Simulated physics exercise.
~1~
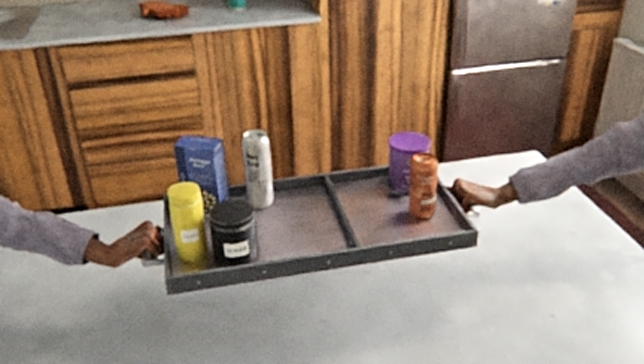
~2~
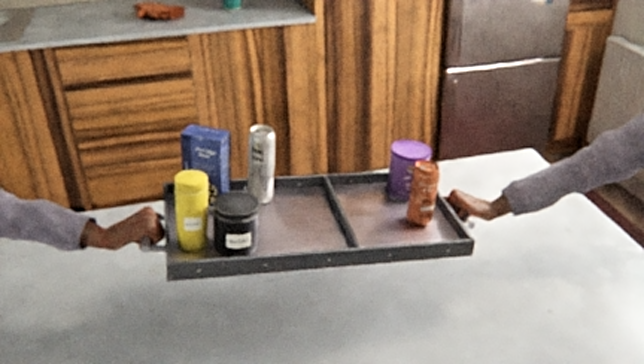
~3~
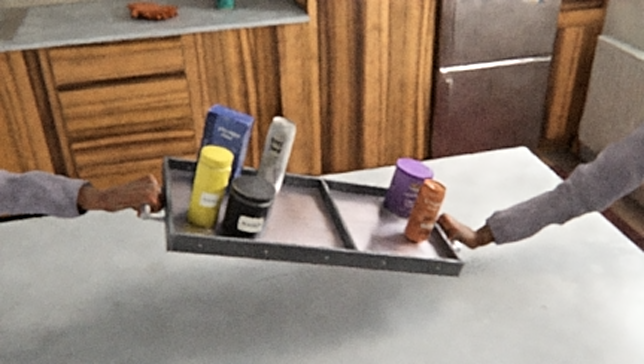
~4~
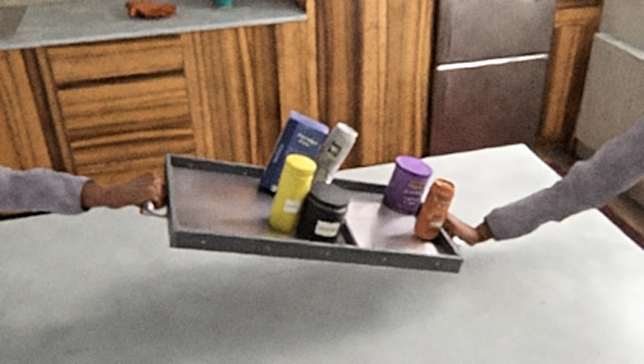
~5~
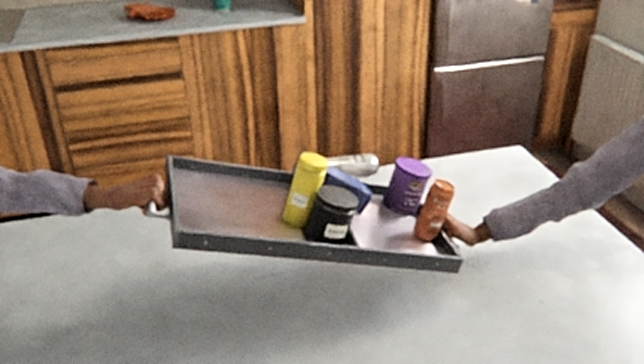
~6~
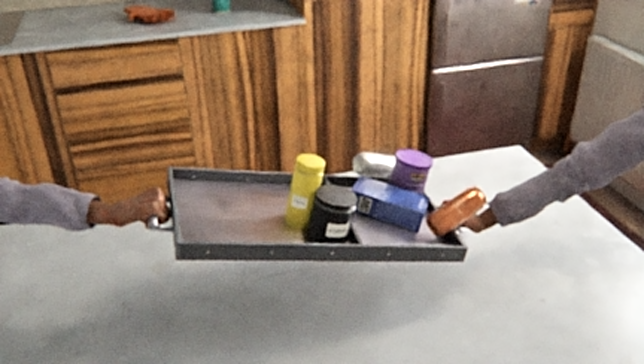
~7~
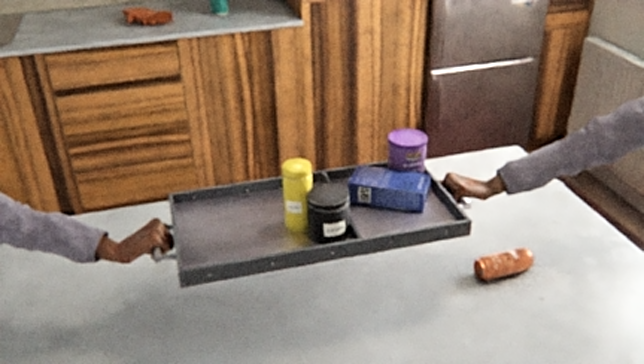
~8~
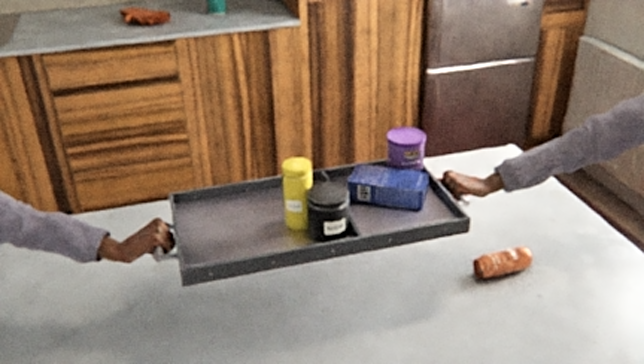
In the video, two hands tilt a loaded tray down to the right, sending the yellow and black jars sliding and the blue carton toppling, then level it; the orange can lies on the table, the white can is out of sight, and the purple tin remains aboard.
